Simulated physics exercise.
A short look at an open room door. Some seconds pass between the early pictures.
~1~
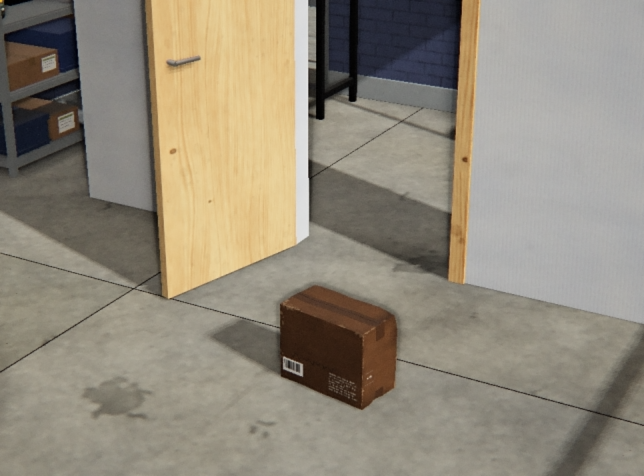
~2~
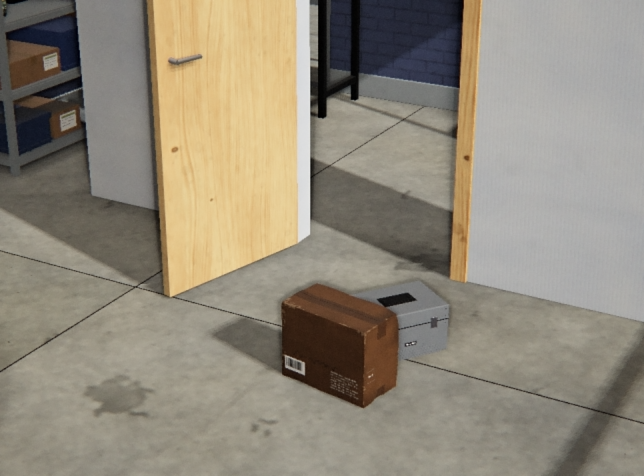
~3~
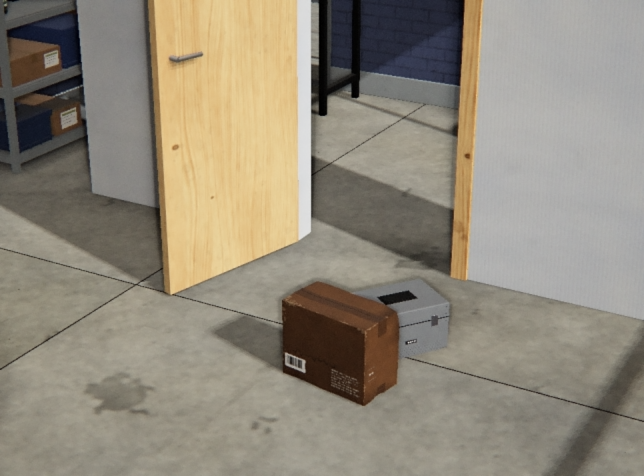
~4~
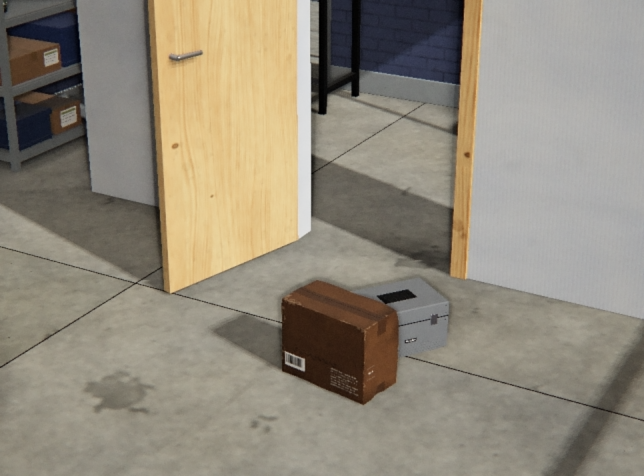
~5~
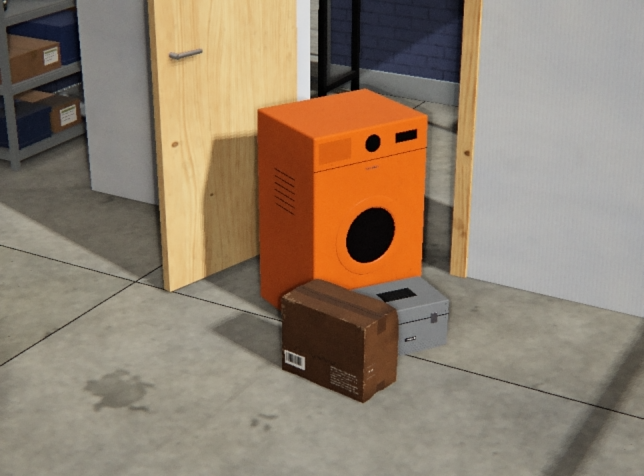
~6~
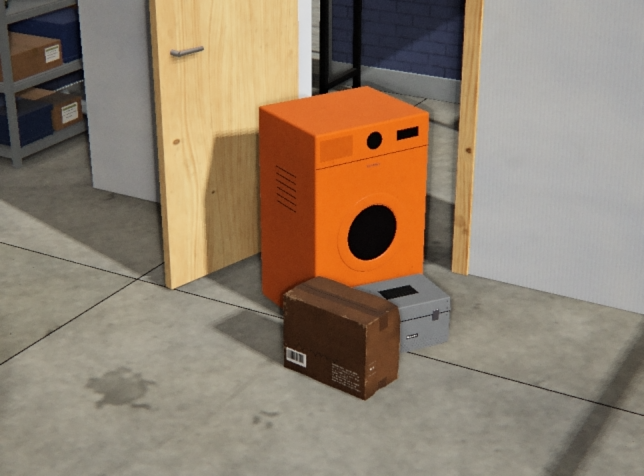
A wooden door stood wide open and still beside a brown box on the floor; a grey toolbox appeared behind the box, then a big orange appliance appeared in front of the doorway.
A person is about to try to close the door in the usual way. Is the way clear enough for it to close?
Outcome: The door is blocked.
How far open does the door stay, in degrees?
Some 75° open.
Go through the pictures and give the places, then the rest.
The first frame shows door wide open and still; brown box (338, 346).
The second frame shows door wide open and still; brown box (339, 344); grey toolbox (396, 323).
The third frame shows door wide open and still; brown box (340, 342); grey toolbox (397, 321).
The fourth frame shows door wide open and still; brown box (340, 341); grey toolbox (396, 319).
The fifth frame shows door wide open and still; brown box (339, 339); grey toolbox (396, 318).
The sixth frame shows door wide open and still; orange appliance (342, 207); brown box (341, 337).
Then, 0.50 s on from there, door at 93°.
Then, 0.80 s on from there, door at 77°.
In the end, door at 73°; all 3 unmoved. At the end, from the last picture's camera, orange appliance near (349, 207).
